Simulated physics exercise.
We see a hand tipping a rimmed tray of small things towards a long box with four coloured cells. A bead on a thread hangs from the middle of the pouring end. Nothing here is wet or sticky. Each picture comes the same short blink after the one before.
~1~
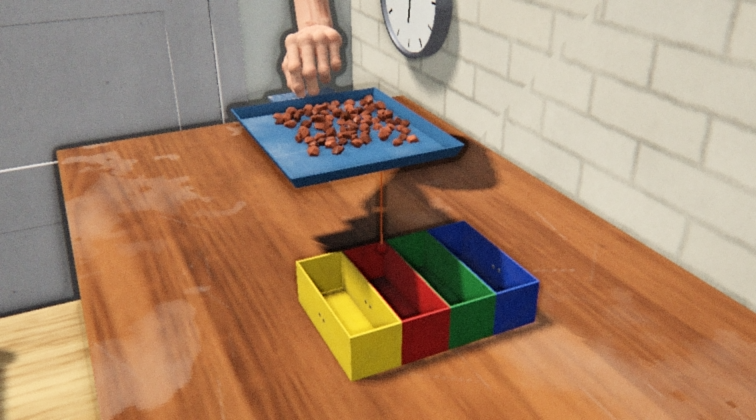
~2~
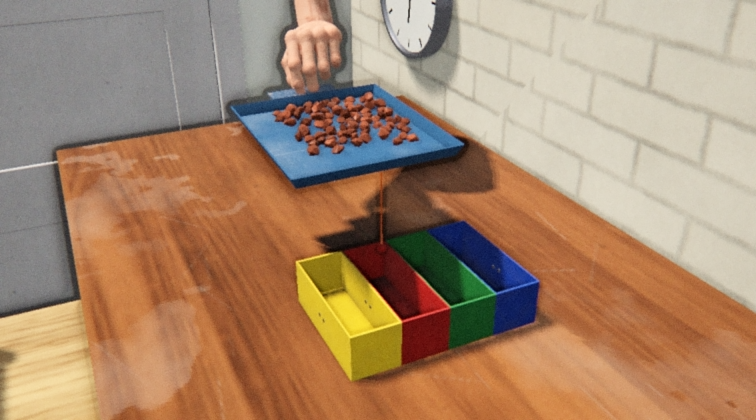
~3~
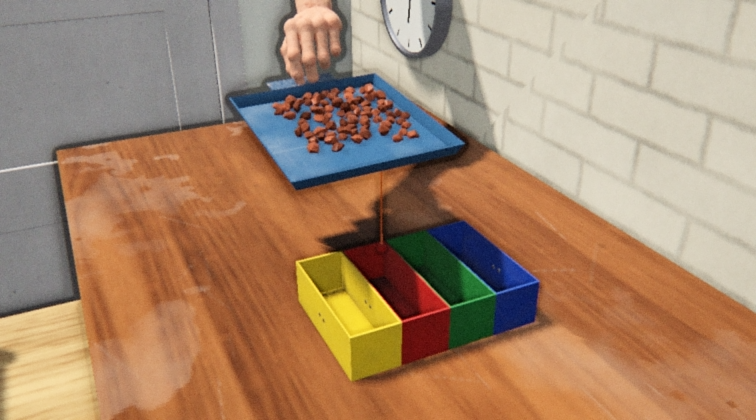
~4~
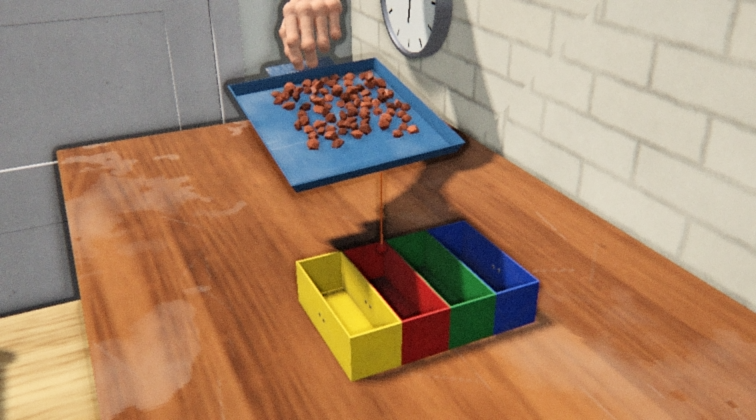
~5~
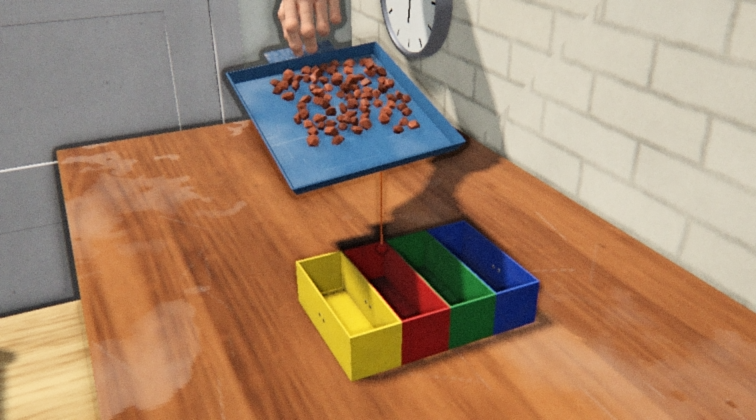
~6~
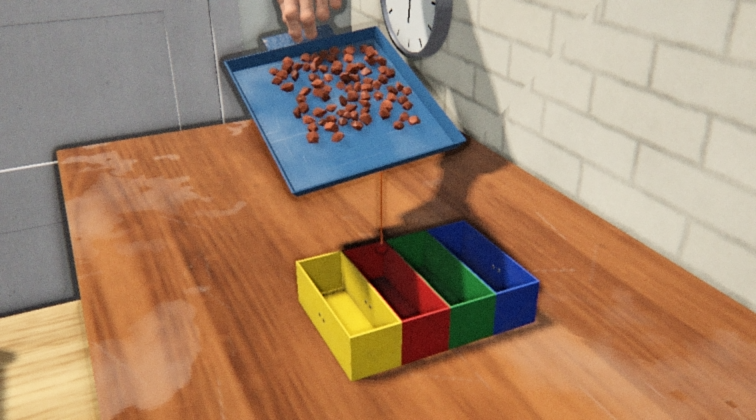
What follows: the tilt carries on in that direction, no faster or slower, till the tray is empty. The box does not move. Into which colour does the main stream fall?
The yellow one ends fullest.
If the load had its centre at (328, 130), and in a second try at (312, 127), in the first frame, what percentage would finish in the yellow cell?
First some 50, then 50 per cent.
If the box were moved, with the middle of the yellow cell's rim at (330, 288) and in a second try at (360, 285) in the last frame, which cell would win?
First the yellow one, then the yellow one.
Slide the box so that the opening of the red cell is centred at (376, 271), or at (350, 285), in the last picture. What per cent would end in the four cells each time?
First some 60, then 90 per cent.
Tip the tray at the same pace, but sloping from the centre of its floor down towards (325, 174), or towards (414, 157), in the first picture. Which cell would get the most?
One: The cell in yellow. Two: The blue cell.
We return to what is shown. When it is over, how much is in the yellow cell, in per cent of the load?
About 40 per cent.
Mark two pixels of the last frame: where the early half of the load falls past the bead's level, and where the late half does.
Early half (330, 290), late half (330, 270).
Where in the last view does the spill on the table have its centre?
Around (292, 347).
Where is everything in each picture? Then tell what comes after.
The first frame shows corners of the pouring end at (296, 175) and (456, 144), level; middle of the load at (349, 124), bits of crushed brick; bead on its thread at (382, 248); yellow cell at (376, 347); red cell at (425, 332); green cell at (472, 318); blue cell at (516, 304).
The second frame shows corners of the pouring end at (296, 176) and (456, 143), level; middle of the load at (349, 122).
The third frame shows corners of the pouring end at (296, 178) and (457, 142), tipped barely, lowest at the left corner; middle of the load at (349, 116).
The fourth frame shows corners of the pouring end at (296, 181) and (457, 140), tipped a little, lowest at the left corner; middle of the load at (349, 106).
The fifth frame shows corners of the pouring end at (296, 184) and (458, 139), tipped clearly, lowest at the left corner; middle of the load at (349, 97).
The sixth frame shows corners of the pouring end at (296, 187) and (458, 138), tipped clearly, lowest at the left corner; middle of the load at (349, 89); yellow cell at (376, 347); red cell at (425, 332); green cell at (472, 318); blue cell at (516, 304).
Soon, tray tipped steeply; most on the tray; about a quarter falling or outside the box.
A while on, tray tipped past a quarter turn; about a third in the yellow cell; a small part in the red cell; a small part in the green cell; about half falling or outside the box.
Towards the end, tray tipped past a quarter turn; about a third in the yellow cell; a small part in the red cell; a small part in the green cell; about half falling or outside the box.
Finally, tray tipped past a quarter turn; about a third in the yellow cell; a small part in the red cell; a small part in the green cell; none in the blue cell; about half outside the box.
